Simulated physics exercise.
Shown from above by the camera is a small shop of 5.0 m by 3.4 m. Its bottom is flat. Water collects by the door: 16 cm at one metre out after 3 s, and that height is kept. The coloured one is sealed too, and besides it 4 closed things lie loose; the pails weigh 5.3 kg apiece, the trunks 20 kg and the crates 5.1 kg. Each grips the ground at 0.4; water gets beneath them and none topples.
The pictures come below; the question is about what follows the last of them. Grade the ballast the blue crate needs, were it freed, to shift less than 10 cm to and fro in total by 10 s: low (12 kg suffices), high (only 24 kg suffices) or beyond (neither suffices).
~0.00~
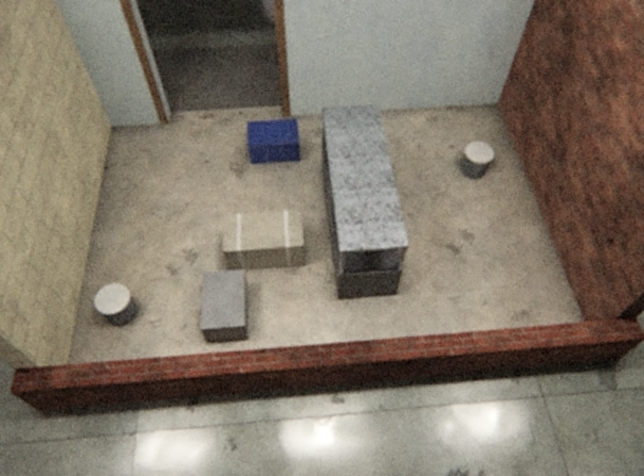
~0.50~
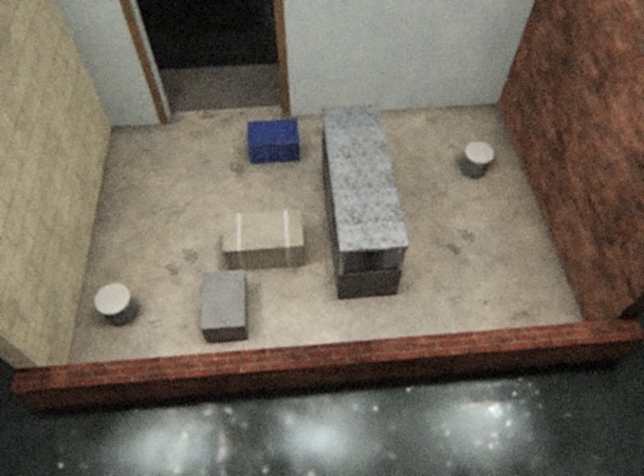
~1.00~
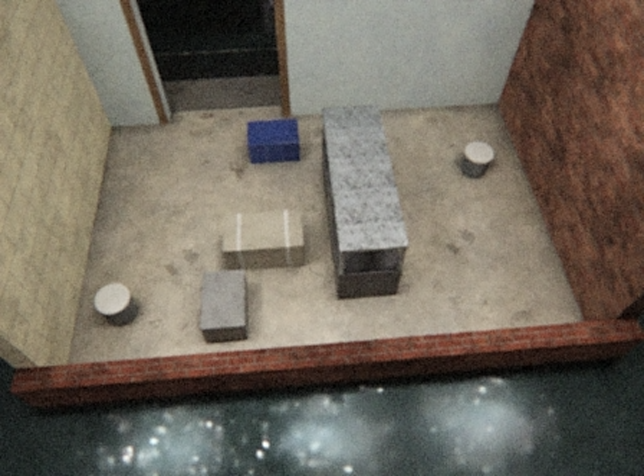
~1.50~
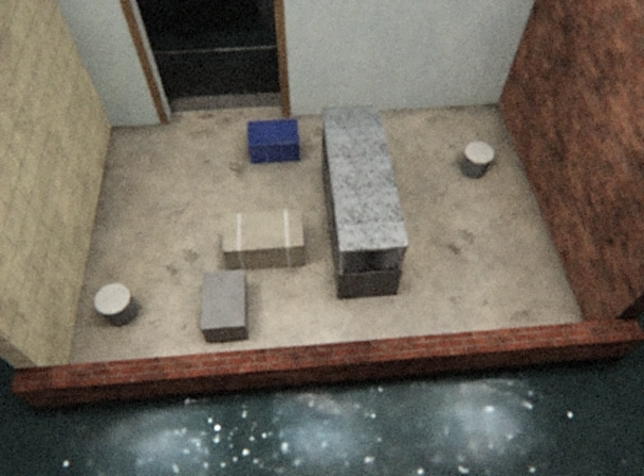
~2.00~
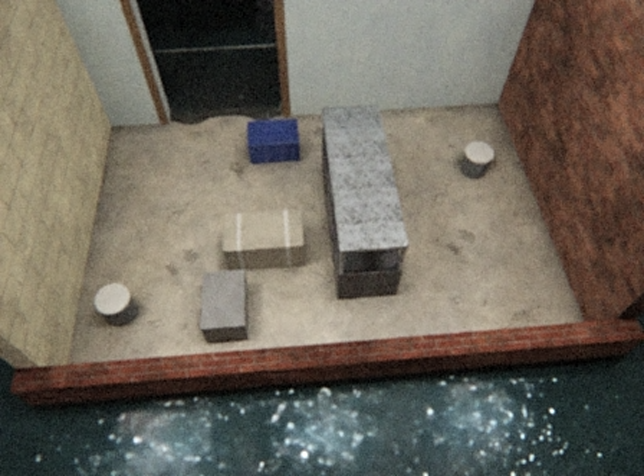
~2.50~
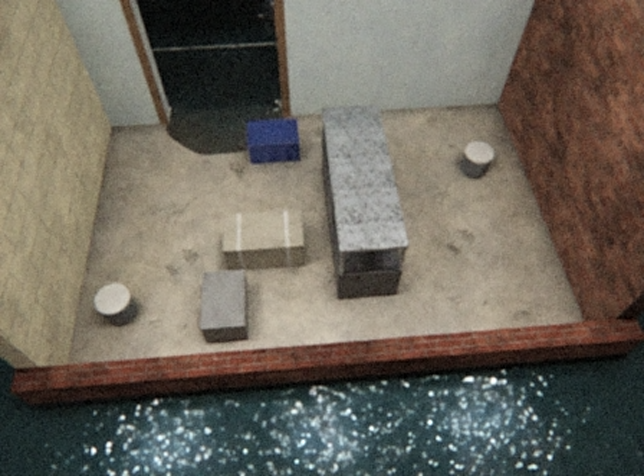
Grade: Beyond.
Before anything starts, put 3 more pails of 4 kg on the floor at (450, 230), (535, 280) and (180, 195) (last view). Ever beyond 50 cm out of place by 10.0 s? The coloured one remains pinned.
Result, in turn - falls shy; falls shy; exceeds it.
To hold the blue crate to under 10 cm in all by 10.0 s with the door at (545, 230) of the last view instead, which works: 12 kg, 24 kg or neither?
Okay, so the light mass does it.
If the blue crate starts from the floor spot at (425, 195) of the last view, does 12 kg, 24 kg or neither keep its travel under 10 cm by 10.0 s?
The answer: Either weight will do.
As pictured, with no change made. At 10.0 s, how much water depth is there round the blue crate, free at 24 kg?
Close to 7 cm deep.
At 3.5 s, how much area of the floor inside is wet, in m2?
Some 2.5 m2.
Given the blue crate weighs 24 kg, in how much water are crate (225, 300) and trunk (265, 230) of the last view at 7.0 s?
6 and 5 cm.
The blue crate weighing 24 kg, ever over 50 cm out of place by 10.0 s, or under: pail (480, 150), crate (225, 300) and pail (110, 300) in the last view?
Results in sequence: Threshold not reached; threshold exceeded; threshold exceeded.
After 3.5 s the blue crate would be 6 cm from its start with 12 kg and 0 cm from its start with 24 kg; 4 cm of water round it then.
After 4.5 s the blue crate would be 61 cm from its start with 12 kg and 22 cm from its start with 24 kg; 5 cm of water round it then.
After 7.0 s the blue crate would be 125 cm from its start with 12 kg and 42 cm from its start with 24 kg; 6 cm of water round it then.
After 10.0 s the blue crate would be 196 cm from its start with 12 kg and 48 cm from its start with 24 kg; 7 cm of water round it then.
